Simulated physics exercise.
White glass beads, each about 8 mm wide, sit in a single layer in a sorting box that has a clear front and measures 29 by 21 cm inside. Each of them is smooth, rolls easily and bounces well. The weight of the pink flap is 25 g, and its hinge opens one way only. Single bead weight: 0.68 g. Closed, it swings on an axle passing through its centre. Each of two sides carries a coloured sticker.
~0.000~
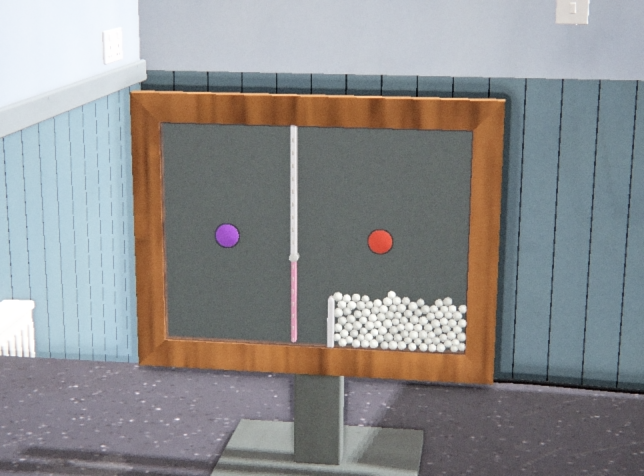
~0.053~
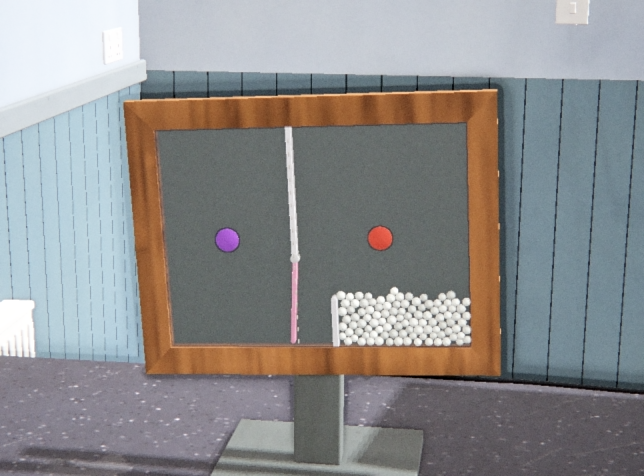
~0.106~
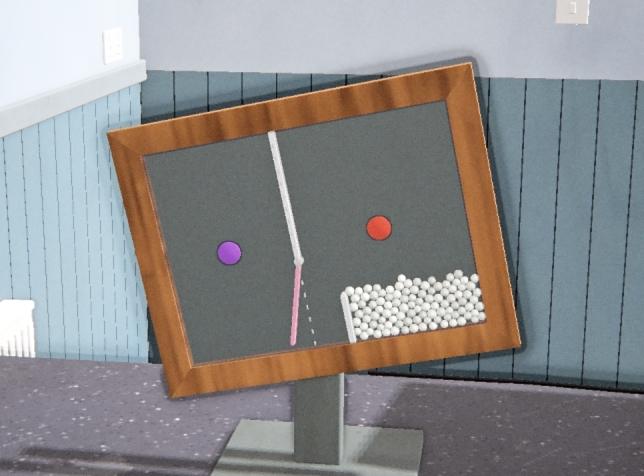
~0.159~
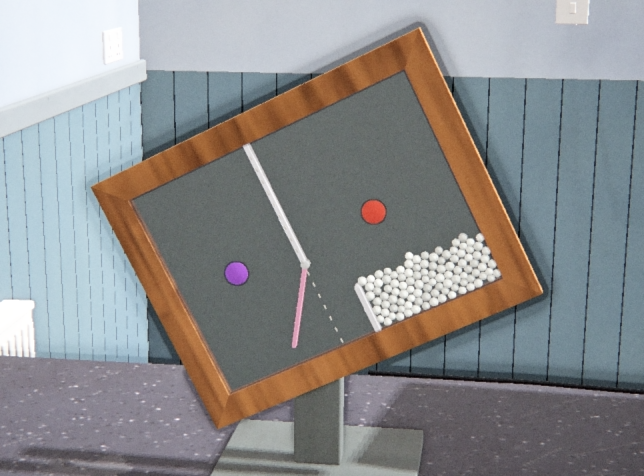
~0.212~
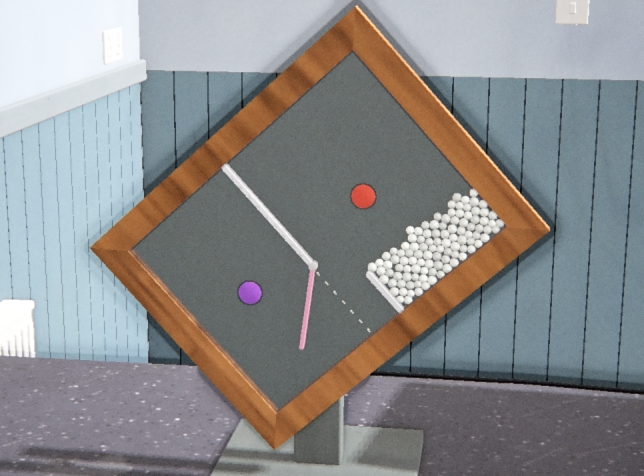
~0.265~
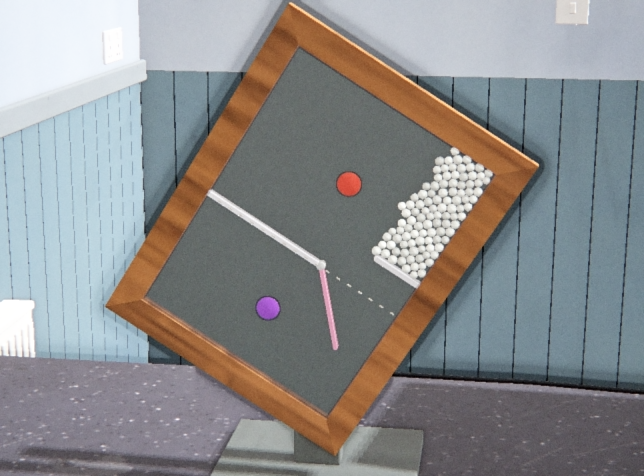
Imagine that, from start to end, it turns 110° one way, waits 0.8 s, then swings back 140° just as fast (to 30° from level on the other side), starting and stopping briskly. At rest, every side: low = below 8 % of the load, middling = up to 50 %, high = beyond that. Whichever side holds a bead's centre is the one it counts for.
Red high, purple middling.
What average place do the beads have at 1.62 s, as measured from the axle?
Roughly 3 cm to the left and 1 cm up.
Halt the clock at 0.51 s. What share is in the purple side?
Close to 5 per cent of the load.
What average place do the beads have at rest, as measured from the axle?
About 1 cm left and 10 cm below.
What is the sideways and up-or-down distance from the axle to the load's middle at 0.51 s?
It sits around 2 cm to the right and around 4 cm up.
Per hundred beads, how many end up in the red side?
Some 75 per cent.
After 0.51 s, it stands 110° anticlockwise; the beads' middle is 2 cm right of and 4 cm above the centre; red 95 %, purple 5 %; pink flap open 50°.
After 1.62 s, it stands 38° anticlockwise; the beads' middle is 3 cm left of and 1 cm above the centre; red 80 %, purple 20 %; pink flap open 49°.
After 1.92 s, it stands 30° clockwise; the beads' middle is 1 cm left of and 9 cm below the centre; red 70 %, purple 30 %; pink flap open 29°.
Settled by 2.7 s, it stands 30° clockwise; red 75 %, purple 25 %; pink flap open 17°.
